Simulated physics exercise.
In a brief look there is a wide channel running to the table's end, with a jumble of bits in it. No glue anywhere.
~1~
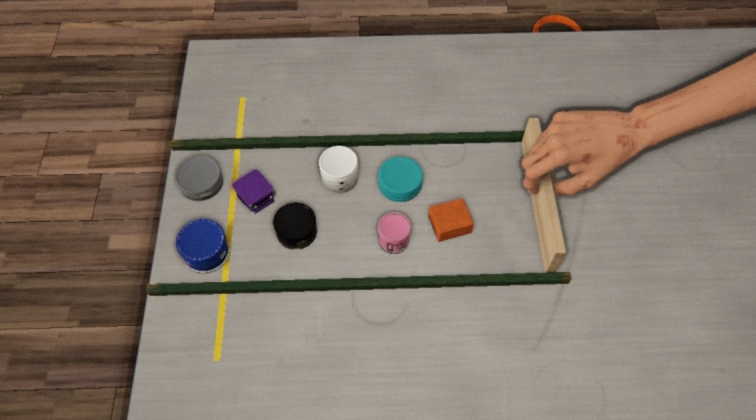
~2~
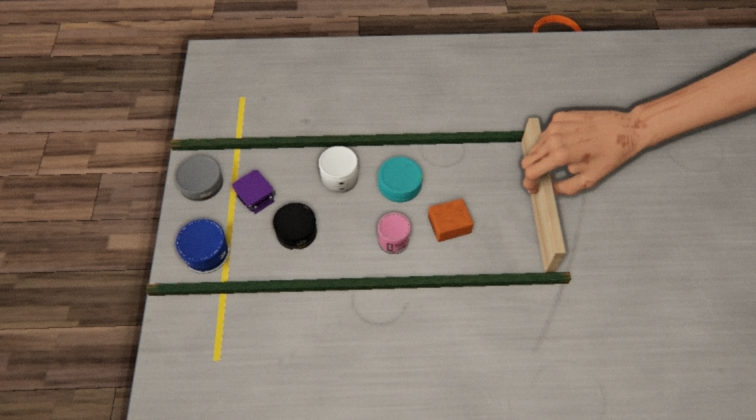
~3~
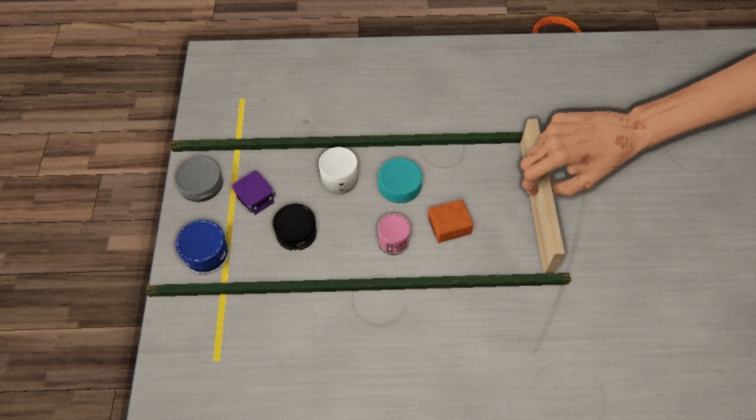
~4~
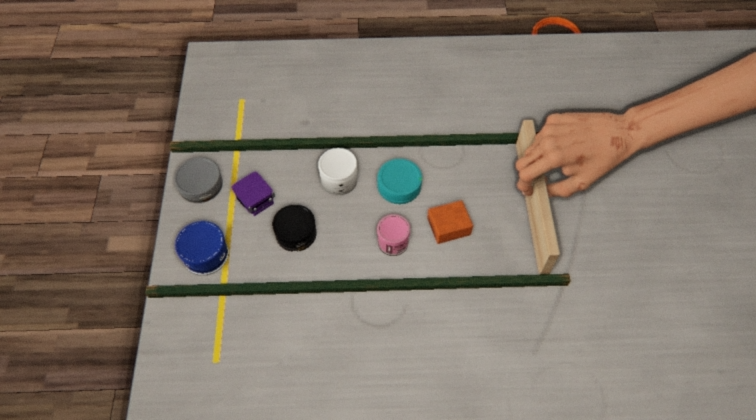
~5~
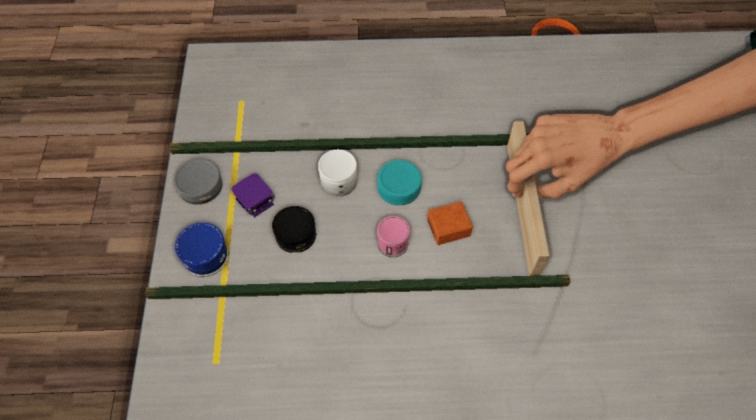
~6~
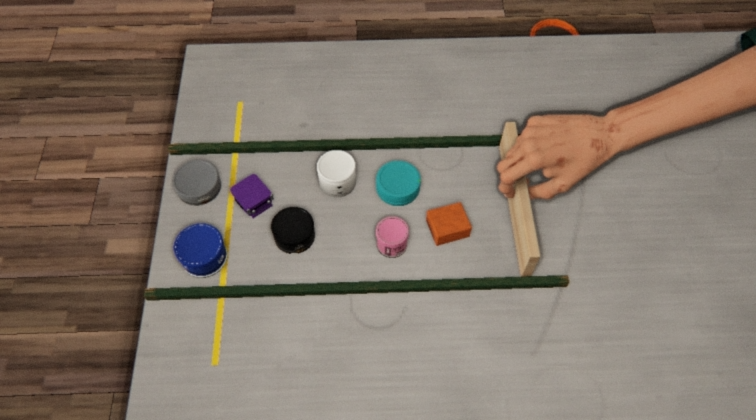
Hand sliding a wooden board slightly left between two green rails, while the scattered tubs and small blocks stay still.
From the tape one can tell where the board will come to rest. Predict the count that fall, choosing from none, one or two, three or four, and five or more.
Those that leave the table: One or a pair.
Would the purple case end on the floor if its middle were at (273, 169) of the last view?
In the end the purple case ends up on top.
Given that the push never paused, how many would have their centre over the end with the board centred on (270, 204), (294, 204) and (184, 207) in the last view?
Taking the three positions in turn, the counts come to 0, 0 and 4.
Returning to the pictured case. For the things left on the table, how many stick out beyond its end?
I'd say 3 of them.
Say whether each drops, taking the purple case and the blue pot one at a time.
Taking them one at a time, the purple case remains in place; as for the blue pot, it ends up down.
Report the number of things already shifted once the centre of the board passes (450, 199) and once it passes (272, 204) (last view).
At the first place 1, at the second 8.
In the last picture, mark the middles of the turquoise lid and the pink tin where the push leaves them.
Turquoise lid at (208, 197), pink tin at (207, 256).
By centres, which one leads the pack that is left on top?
The one is the grey tub.
A little later, none off yet; grey tub at rest near (197, 183); blue pot at rest near (201, 251); purple case at rest near (252, 197).
Next, none off yet; grey tub at rest near (197, 183); blue pot at rest near (201, 251); purple case moving near (247, 199).
When it is over, the number that fall off is one or two; down, blue pot.
